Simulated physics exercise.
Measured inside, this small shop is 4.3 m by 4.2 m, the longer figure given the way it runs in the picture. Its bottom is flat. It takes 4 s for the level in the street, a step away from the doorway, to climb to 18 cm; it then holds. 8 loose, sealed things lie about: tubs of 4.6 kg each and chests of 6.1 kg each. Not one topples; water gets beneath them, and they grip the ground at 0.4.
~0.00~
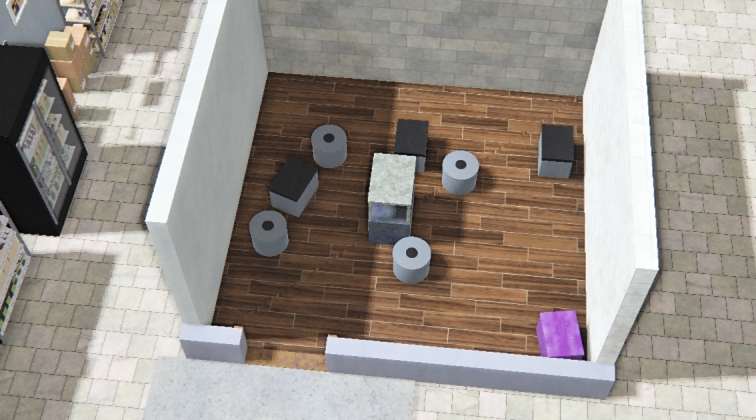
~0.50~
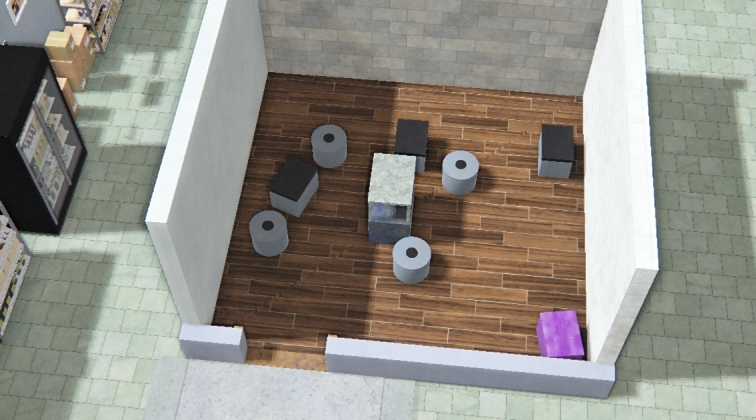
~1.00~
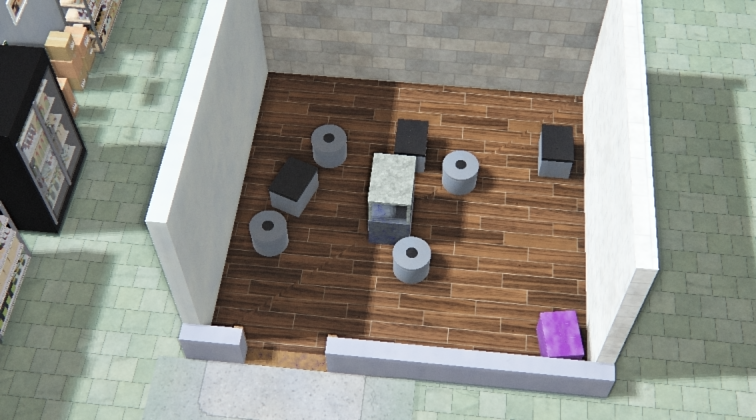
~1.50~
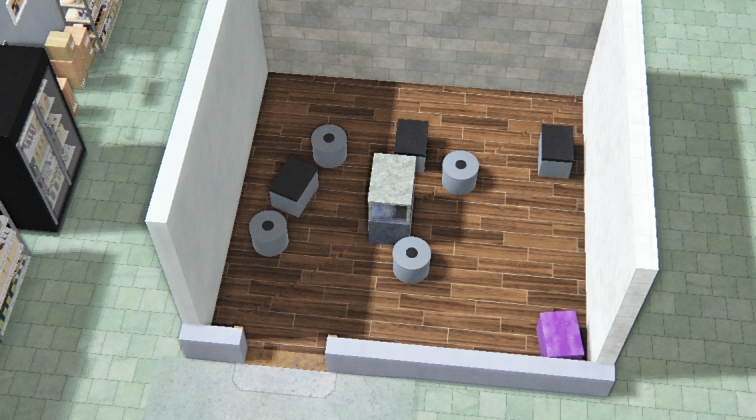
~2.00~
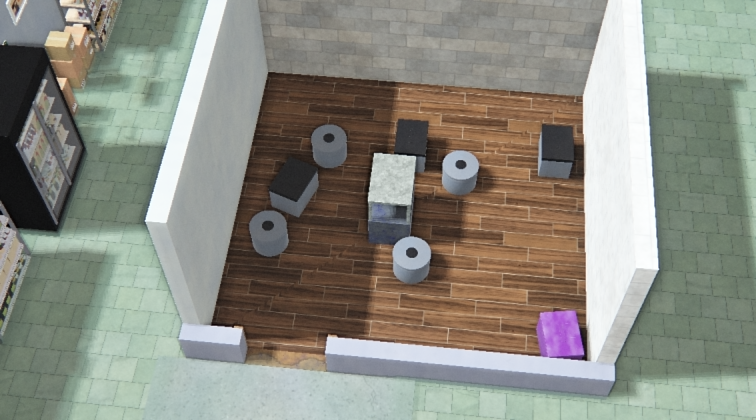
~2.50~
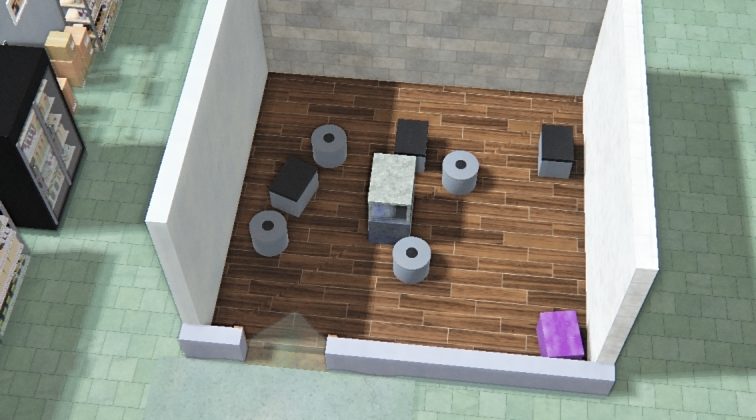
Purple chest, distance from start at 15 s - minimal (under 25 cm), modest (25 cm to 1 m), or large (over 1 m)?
Result: Short displacement.
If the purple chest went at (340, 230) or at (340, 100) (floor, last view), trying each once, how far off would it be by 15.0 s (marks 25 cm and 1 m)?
Taking them in order, it is swept well off and then it is swept well off.
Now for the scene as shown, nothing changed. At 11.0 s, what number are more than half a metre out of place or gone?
The count is 4.
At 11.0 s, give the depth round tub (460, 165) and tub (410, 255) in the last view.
Close to 3 and 2 centimetres.
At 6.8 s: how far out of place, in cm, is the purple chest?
Displacement by then near 0 cm.
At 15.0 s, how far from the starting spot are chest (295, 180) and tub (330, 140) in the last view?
120 cm and 150 cm respectively.
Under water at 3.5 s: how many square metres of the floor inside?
2.0 m2.
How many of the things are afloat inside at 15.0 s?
It comes to 8 of them.
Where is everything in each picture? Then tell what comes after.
In the first frame, the purple chest at (562, 333) rests on the ground; 0.0 m2 under water; 0 of 8 have shifted.
In the second frame, the purple chest at (562, 333) rests on the ground; water covers 0.0 m2; 0 of 8 have shifted.
In the third frame, the purple chest at (562, 333), on the bottom; 0.0 m2 under water; 0 of 8 have shifted.
In the fourth frame, the purple chest at (562, 333), on the bottom; water covers 0.0 m2; 0 of 8 have shifted.
In the fifth frame, the purple chest at (562, 333) rests on the ground; 0.0 m2 under water; 0 of 8 have shifted.
In the sixth frame, the purple chest at (562, 333) rests on the ground; 0.3 m2 under water; 0 of 8 have shifted.
After 3.5 s the purple chest is near (562, 333), 0.0 m from its start, aground; 0 afloat.
After 6.8 s the purple chest is near (562, 333), 0.0 m from its start, aground; 3 afloat.
After 11.0 s the purple chest is near (562, 333), 0.0 m from its start, aground; 5 afloat.
After 15.0 s the purple chest is near (496, 323), 0.7 m from its start, afloat; 8 afloat.
